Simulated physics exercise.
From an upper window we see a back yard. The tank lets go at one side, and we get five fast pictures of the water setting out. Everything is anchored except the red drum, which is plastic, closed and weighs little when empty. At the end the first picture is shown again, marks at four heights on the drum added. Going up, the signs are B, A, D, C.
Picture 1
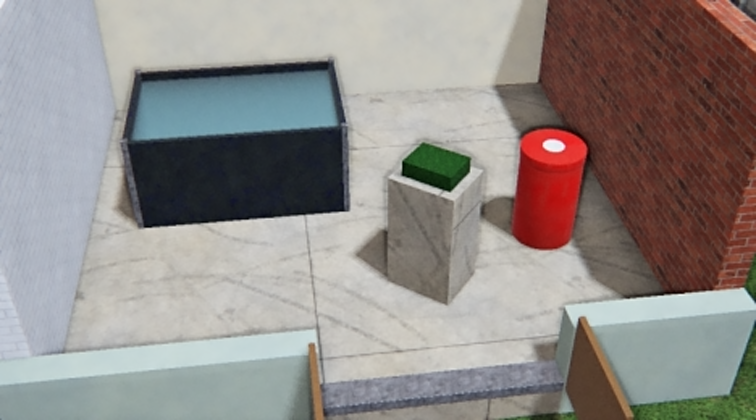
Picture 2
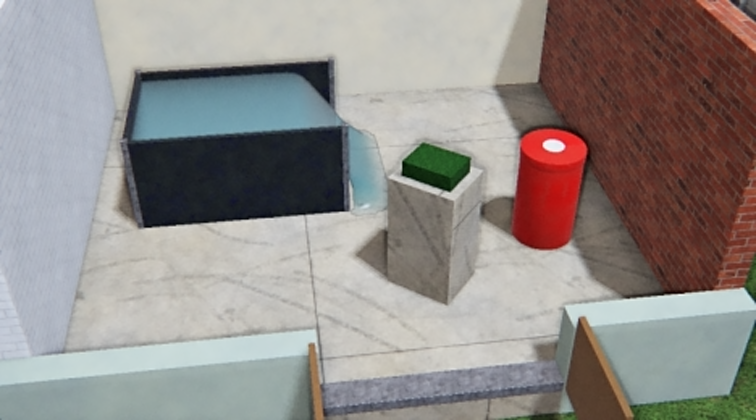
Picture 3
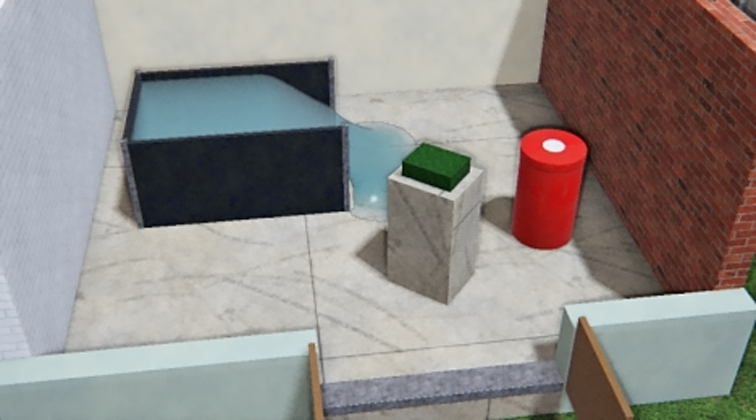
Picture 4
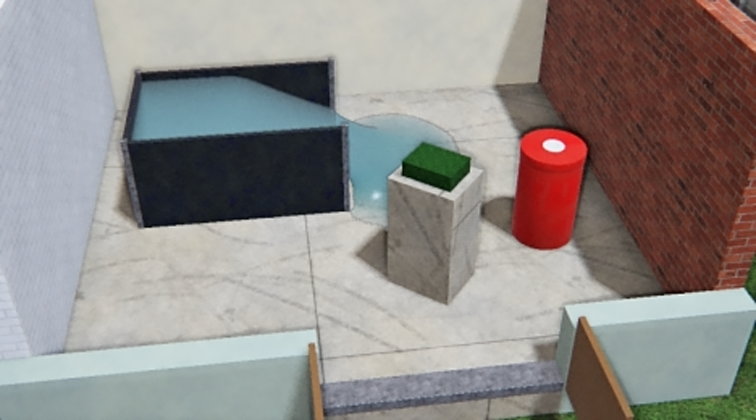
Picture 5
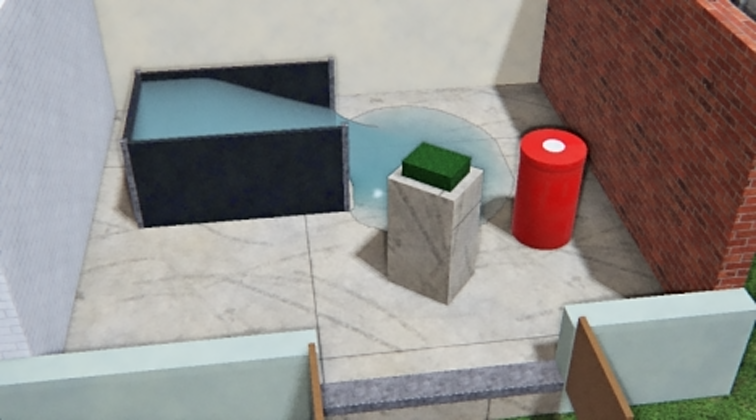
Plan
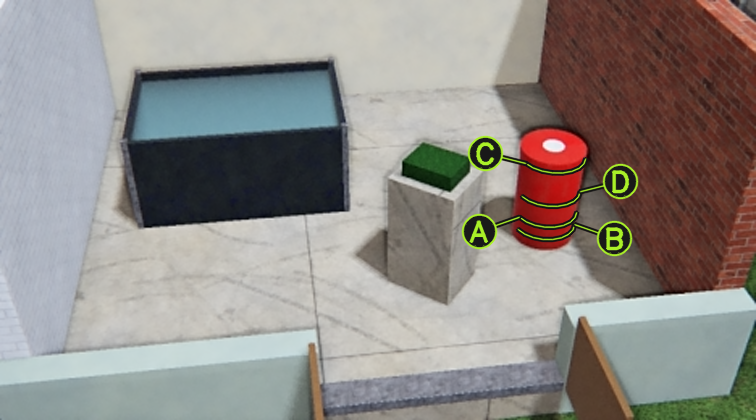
At first, a dark-sided tank stands full of water in a walled yard, left of a stone pedestal with a green top and a red drum. Water then pours from the tank's right side, its level dropping there, and spreads across the paving behind the pedestal in a widening, rounded sheet.
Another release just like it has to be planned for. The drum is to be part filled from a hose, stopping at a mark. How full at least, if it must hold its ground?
Take D.
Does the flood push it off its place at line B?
Yes, that goes wrong.
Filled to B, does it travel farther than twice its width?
Yes, clearly.
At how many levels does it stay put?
Two of the four.
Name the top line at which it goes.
A.
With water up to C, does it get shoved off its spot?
No.
On the marked copy, A at (554, 227); B at (552, 239); C at (562, 172); D at (557, 206); from the bottom up B, A, D, C.
Choosing A, it is pushed about its own width away.
Choosing B, it is pushed about 4 times its own width away.
Choosing C, it does not move.
Choosing D, it does not move.
